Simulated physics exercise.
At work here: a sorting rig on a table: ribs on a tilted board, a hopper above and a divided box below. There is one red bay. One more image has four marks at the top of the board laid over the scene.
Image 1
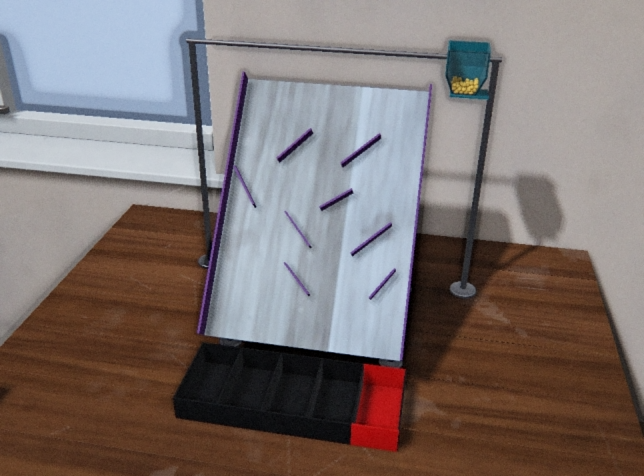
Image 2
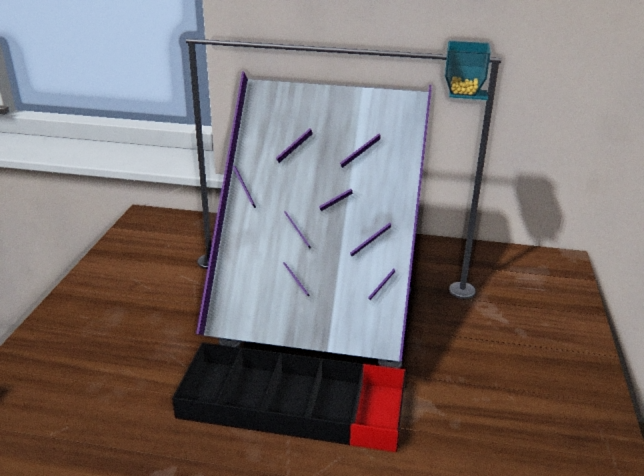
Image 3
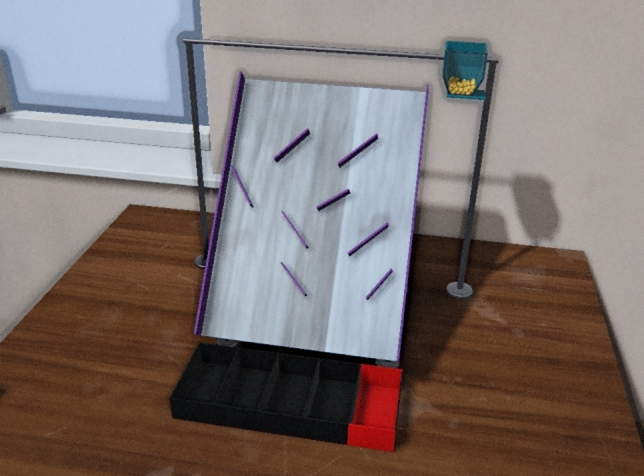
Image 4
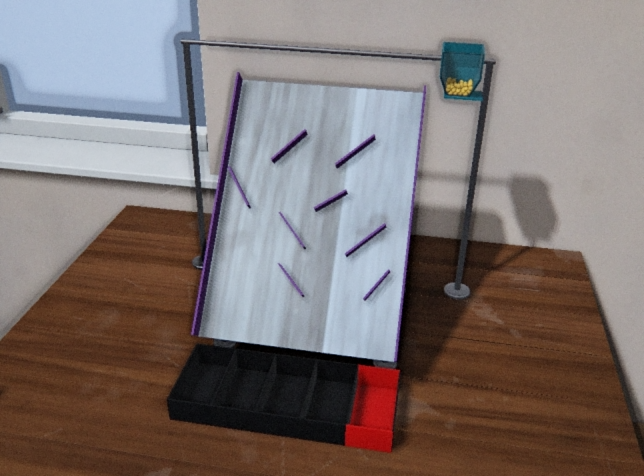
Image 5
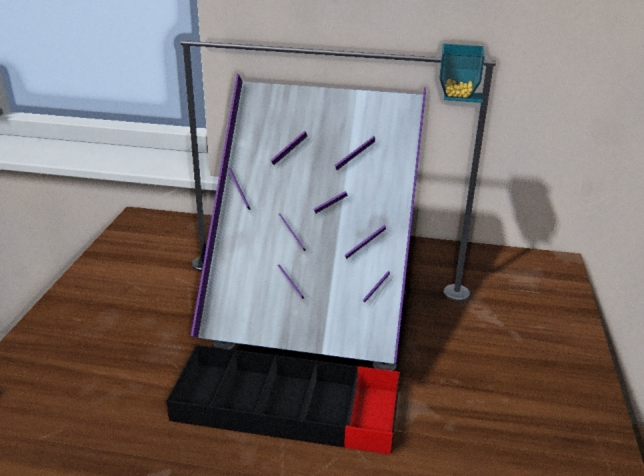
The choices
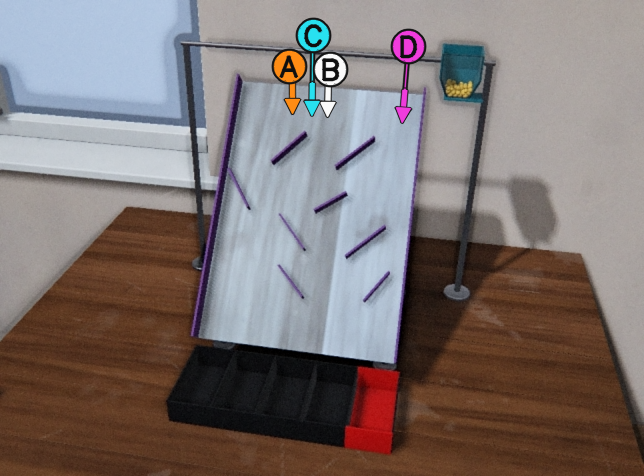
We see a tilted board with purple ribs on a wooden table, a teal hopper of small yellow pieces above its right side and a divided black box with one red bay below; nothing moves except a slight shift in view.
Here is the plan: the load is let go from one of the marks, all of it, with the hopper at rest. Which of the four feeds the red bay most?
D is best.
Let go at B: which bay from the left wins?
It is the fourth one.
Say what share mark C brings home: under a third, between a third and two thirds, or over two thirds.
Under a third.
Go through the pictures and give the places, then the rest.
The first frame shows hopper (464, 87), puffed corn balls, door shut.
The second frame shows ribs (276, 159) to (311, 129), (341, 163) to (380, 134), (234, 166) to (253, 204).
The third frame shows ribs (317, 207) to (349, 189), (282, 211) to (306, 246), (348, 254) to (388, 223).
The fourth frame shows ribs (278, 263) to (302, 295), (364, 299) to (389, 269).
The fifth frame shows red bay (368, 439), number 5 of 5 from the left.
On the marked copy, mark A meets the board at (292, 108); mark B meets the board at (327, 111); mark C meets the board at (311, 110); mark D meets the board at (402, 117).
With A, not one piece in the red bay, almost all in other bays, about a tenth outside the box.
With B, about a tenth in the red bay, almost all in other bays, just a few outside the box.
With C, just a few in the red bay, the larger part in other bays, about a tenth outside the box.
With D, roughly a third in the red bay, roughly two thirds in other bays, just a few outside the box.
